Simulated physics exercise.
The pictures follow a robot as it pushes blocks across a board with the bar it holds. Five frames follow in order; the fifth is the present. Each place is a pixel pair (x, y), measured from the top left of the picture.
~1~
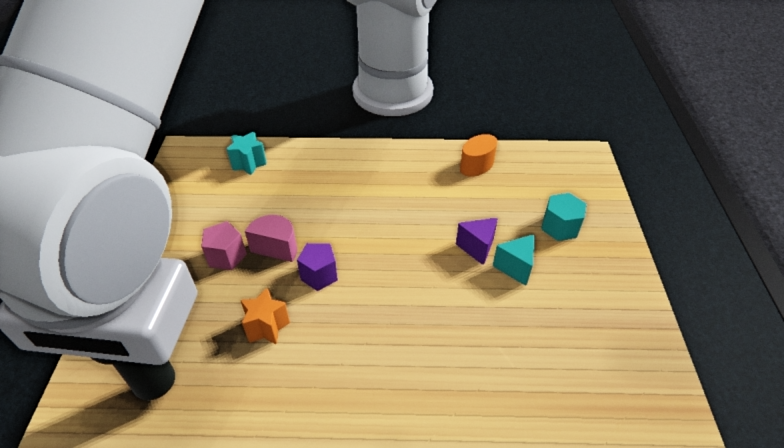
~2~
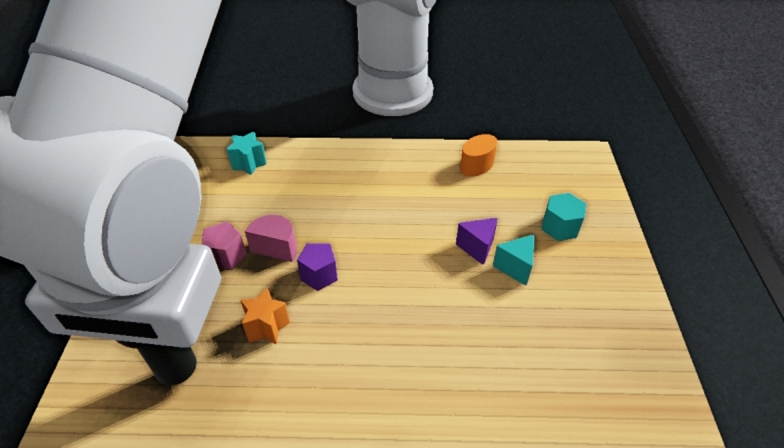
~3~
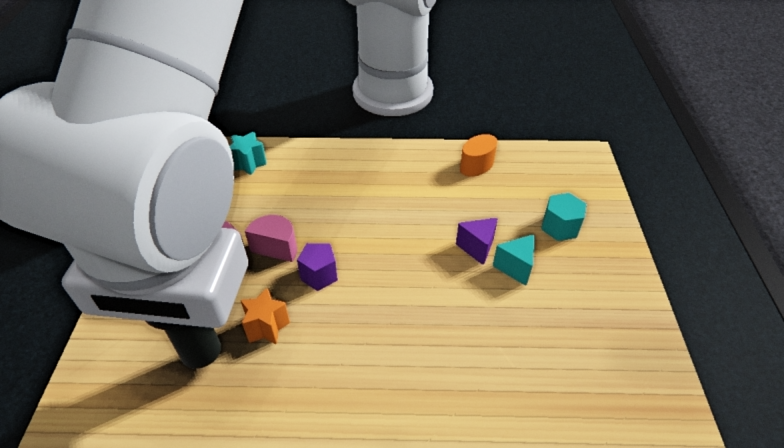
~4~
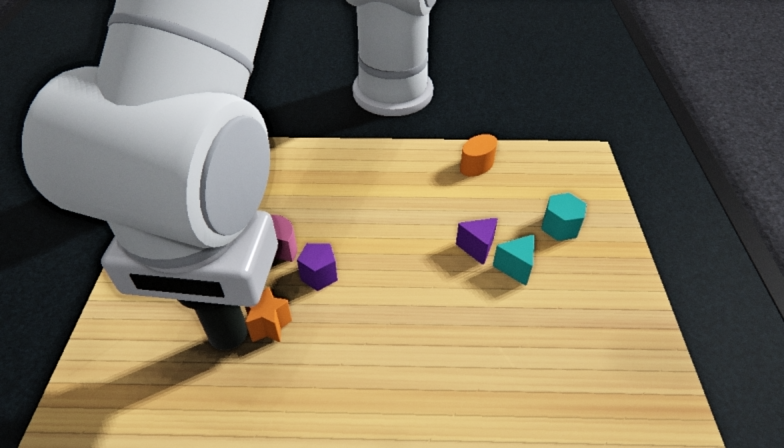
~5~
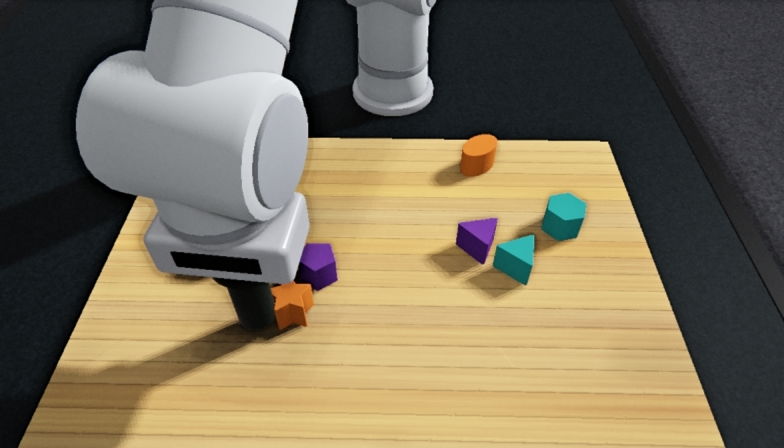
On a wooden board scattered with colored blocks, a robot arm moved its black bar up and to the right from the lower left, then nudged the orange star slightly toward the right.
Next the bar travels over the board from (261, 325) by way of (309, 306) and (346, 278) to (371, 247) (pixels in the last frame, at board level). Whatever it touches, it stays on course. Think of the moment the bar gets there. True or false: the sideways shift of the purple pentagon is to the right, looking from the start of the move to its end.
Verdict: False.
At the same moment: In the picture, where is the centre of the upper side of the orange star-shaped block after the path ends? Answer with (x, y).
That would be at about pixel (397, 239).
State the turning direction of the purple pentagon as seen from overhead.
Its rotation is counterclockwise.
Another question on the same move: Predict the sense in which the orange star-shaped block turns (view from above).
Watching from overhead, you'd notice the orange star-shaped block rotating clockwise.
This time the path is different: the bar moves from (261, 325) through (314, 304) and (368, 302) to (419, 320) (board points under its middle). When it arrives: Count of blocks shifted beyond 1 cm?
I expect two blocks to be moved by more than 1 cm.
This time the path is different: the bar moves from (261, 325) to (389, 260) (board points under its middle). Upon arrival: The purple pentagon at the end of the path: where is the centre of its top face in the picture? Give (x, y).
At roughly (338, 234).
What follows on the original path. One third of the way, bar at (307, 296); orange star-shaped block at (337, 273); purple pentagon at (330, 244), turned 50° anticlockwise.
Two thirds of the way, bar at (346, 268); orange star-shaped block at (377, 251), turned 15° clockwise; purple pentagon at (336, 231), turned 75° anticlockwise.
At the end, bar at (371, 237); pink half-round block still; orange star-shaped block at (397, 239), turned 55° clockwise; purple pentagon at (337, 221), turned 100° anticlockwise.
